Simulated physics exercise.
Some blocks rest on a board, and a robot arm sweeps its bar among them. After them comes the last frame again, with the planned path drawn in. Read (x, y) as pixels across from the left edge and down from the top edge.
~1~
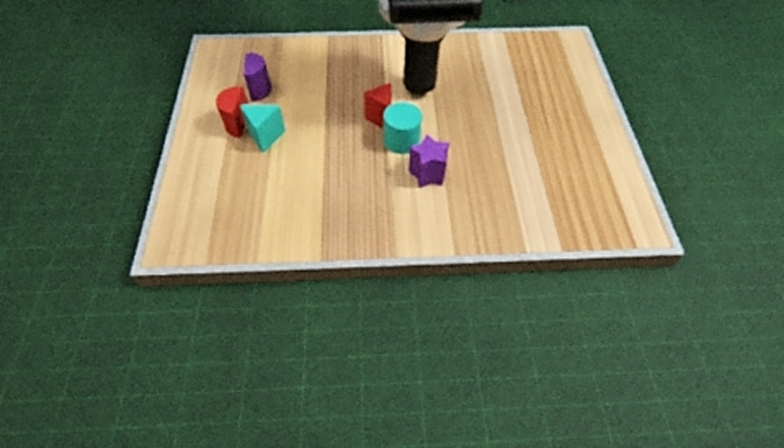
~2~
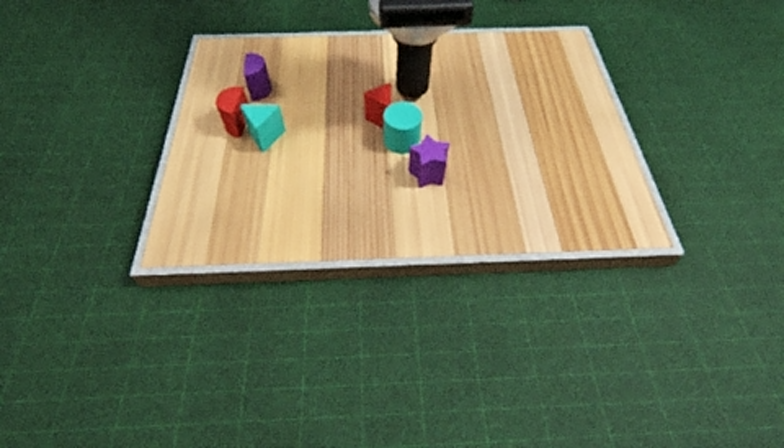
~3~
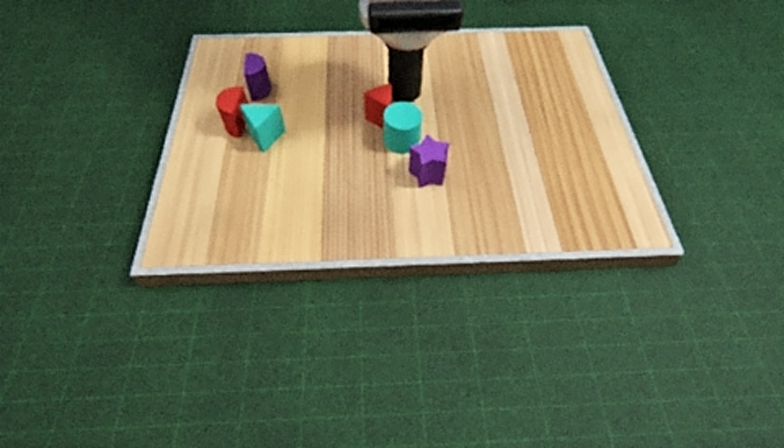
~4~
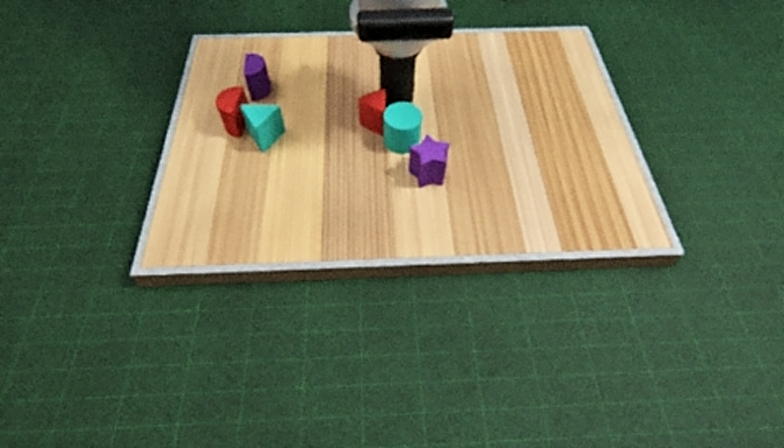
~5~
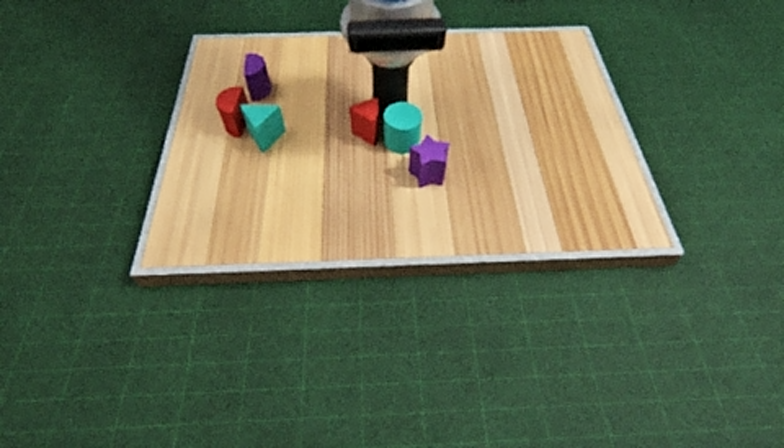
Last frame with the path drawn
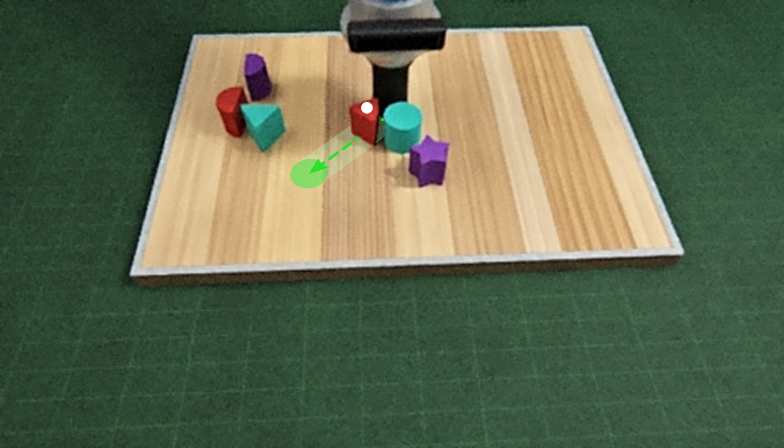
A wooden board with a pale edge lies on a dark green, faintly gridded surface, seen from above at an angle by a still camera. Purple, red and turquoise blocks cluster at the upper left, while a red block, a turquoise cylinder and a purple star sit near the middle. A robot arm's dark bar moves left and slightly nearer, then nudges the central red block left and slightly nearer.
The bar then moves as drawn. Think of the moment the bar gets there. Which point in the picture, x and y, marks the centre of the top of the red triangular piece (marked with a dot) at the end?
Located at (323, 166).
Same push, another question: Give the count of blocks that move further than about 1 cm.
One gets moved.
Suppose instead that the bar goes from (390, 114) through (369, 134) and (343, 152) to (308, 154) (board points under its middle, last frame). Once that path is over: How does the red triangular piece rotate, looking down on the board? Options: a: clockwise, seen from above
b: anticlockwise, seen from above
(b)
Path on the board, from (390, 114) directly to (309, 173); the dot is on the red triangular piece.
The first path, step by step. One third of the way, bar at (364, 127); red triangular piece at (345, 131), turned 25° anticlockwise; turquoise round block at (403, 118).
Two thirds of the way, bar at (336, 147); red triangular piece at (331, 151), turned 100° anticlockwise; turquoise round block at (403, 118).
At the end, bar at (308, 167); turquoise triangular piece in place; red triangular piece at (323, 166), turned 135° anticlockwise; turquoise round block at (403, 118).
